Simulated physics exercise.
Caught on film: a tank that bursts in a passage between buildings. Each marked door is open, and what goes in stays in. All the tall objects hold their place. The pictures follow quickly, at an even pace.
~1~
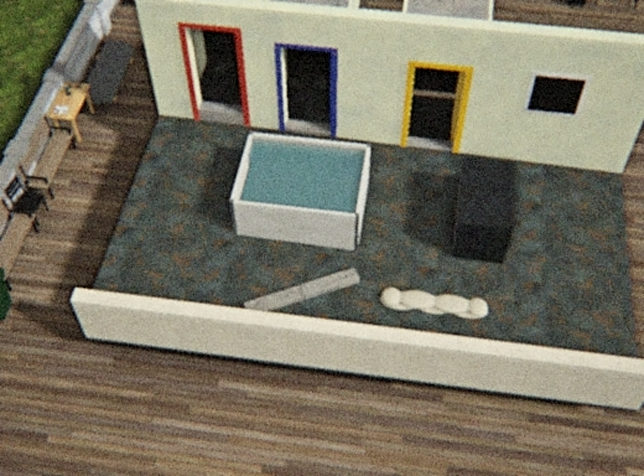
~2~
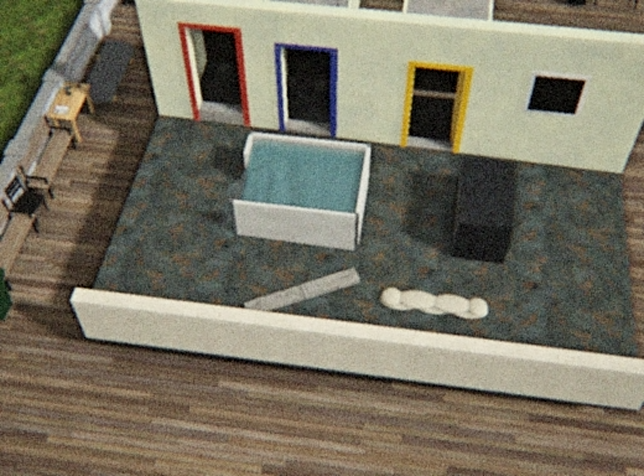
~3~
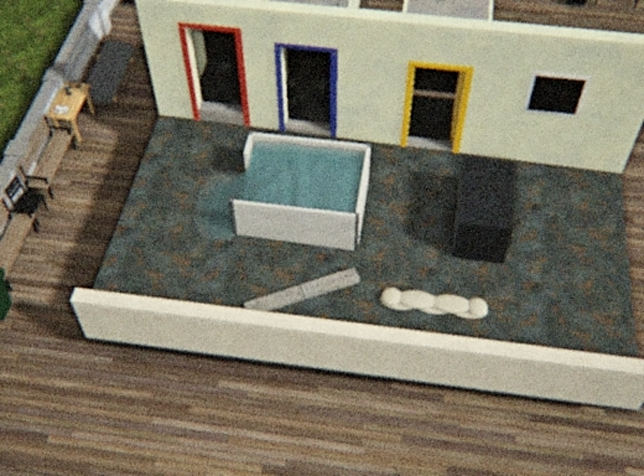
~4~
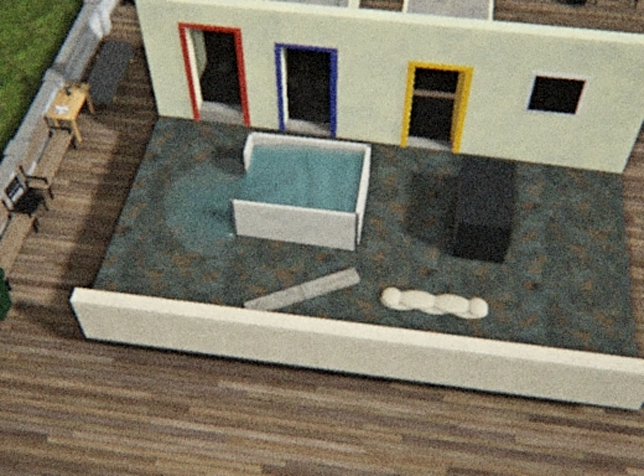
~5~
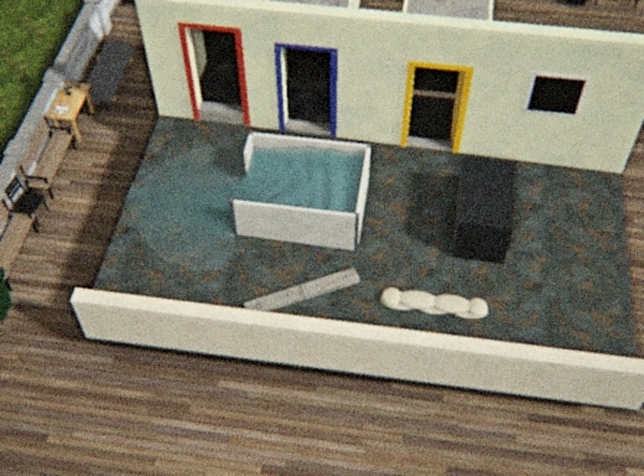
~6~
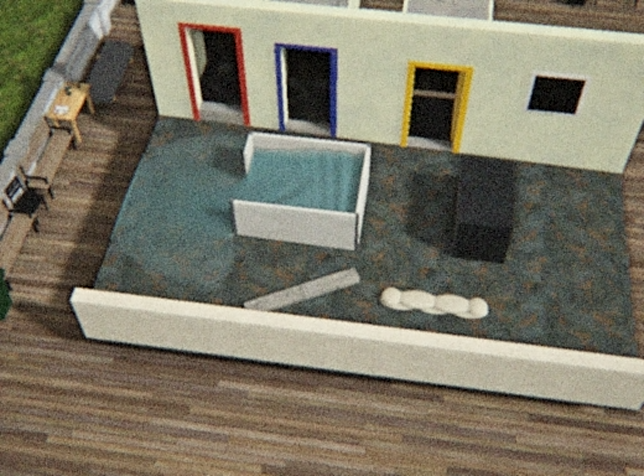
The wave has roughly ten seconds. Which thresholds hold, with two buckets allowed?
In the end: The yellow door holds within the limit; the blue door holds within the limit; the red door holds within the limit.
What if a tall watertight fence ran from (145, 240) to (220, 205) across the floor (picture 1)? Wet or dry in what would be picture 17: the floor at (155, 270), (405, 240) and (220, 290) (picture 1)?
One after the other: Wet, free of water, wet.
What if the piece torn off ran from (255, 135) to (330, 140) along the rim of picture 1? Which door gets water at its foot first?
First comes the blue door.
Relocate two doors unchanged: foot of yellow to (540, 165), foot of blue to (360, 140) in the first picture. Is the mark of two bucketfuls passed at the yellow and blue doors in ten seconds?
Then: Yellow is under; blue lets less in.
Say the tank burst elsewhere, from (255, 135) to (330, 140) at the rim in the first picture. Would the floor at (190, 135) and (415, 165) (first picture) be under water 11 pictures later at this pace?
One after the other: Under water, covered.
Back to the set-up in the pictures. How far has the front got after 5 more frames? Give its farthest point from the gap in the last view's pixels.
Around (100, 311).
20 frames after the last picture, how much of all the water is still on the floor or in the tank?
Some 50 per cent.
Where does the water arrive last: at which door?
It is the yellow door.
A moment on, water covers 20 % of the floor; the yellow door not reached, the blue door not reached, the red door wet at the sill, nothing in.
Next, water covers 20 % of the floor; the yellow door not reached, the blue door not reached, the red door wet at the sill, nothing in.
Then, water covers 25 % of the floor; the yellow door not reached, the blue door not reached, the red door wet at the sill, nothing in.
Later, water covers 25 % of the floor; the yellow door not reached, the blue door wet at the sill, nothing in, the red door wet at the sill, nothing in.
In the end, water covers 25 % of the floor; the yellow door wet at the sill, nothing in, the blue door wet at the sill, nothing in, the red door wet at the sill, nothing in.
